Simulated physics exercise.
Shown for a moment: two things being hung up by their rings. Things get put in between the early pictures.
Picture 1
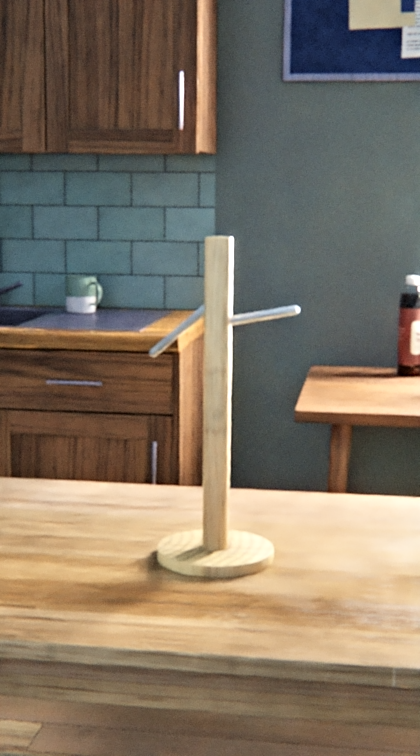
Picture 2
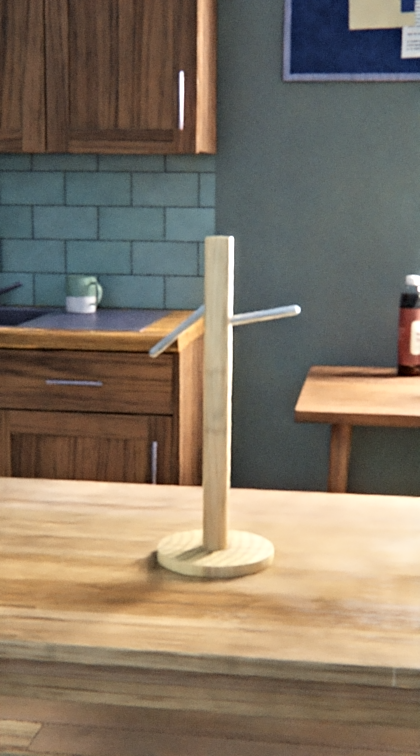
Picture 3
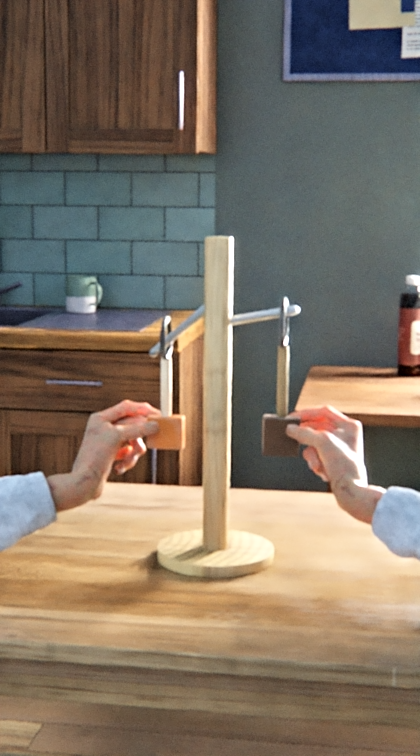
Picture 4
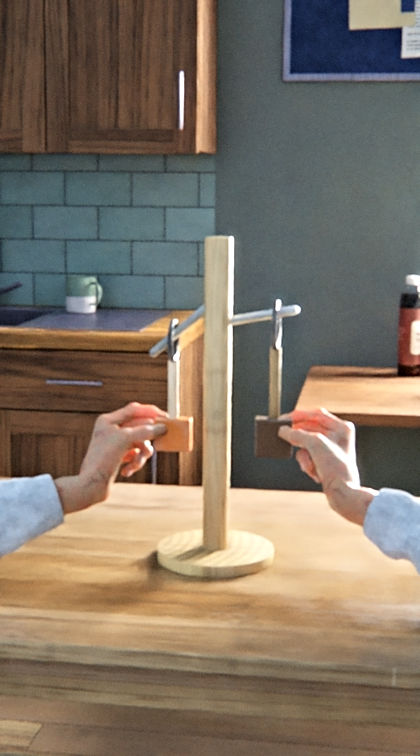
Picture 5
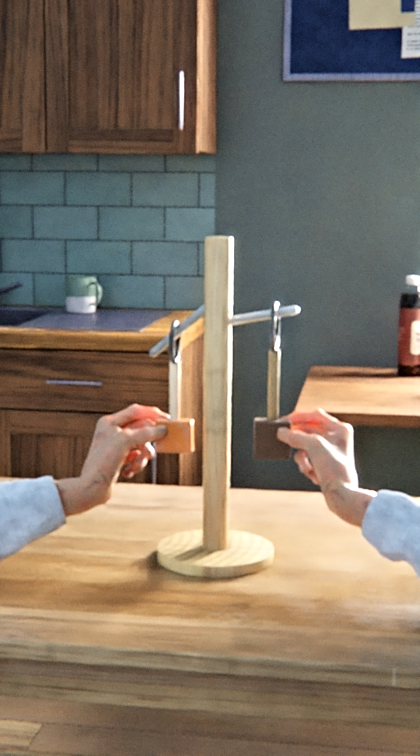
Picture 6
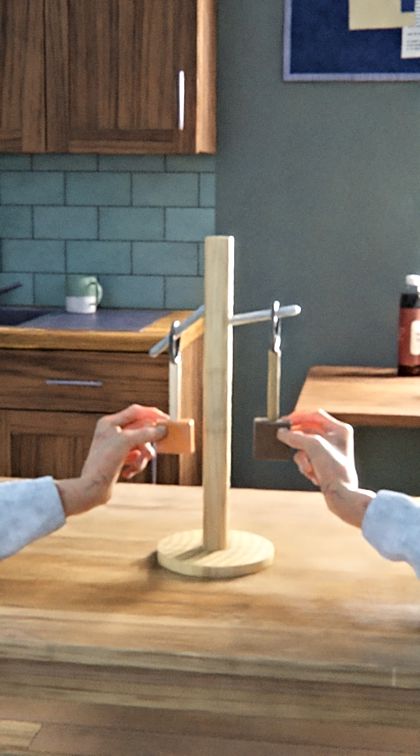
Two hands bring two brushes to the stand's pegs and slide them slightly inward.
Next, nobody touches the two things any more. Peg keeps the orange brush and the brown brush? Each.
At the end, the orange brush descends; the brown brush is retained.
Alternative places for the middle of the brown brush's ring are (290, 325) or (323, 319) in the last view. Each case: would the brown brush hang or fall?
Taken in the order asked, it does not drop; next it does not stay.
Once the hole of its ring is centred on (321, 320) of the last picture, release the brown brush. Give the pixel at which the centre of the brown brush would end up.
(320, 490).
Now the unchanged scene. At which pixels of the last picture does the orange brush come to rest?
Looks like it settles somewhere around (89, 539).
Then, 0.20 s after the last picture, orange brush falling near (143, 459); brown brush at rest near (273, 382).
At rest, the orange brush drops to the table, near (89, 539); the brown brush remains hooked, near (269, 382).
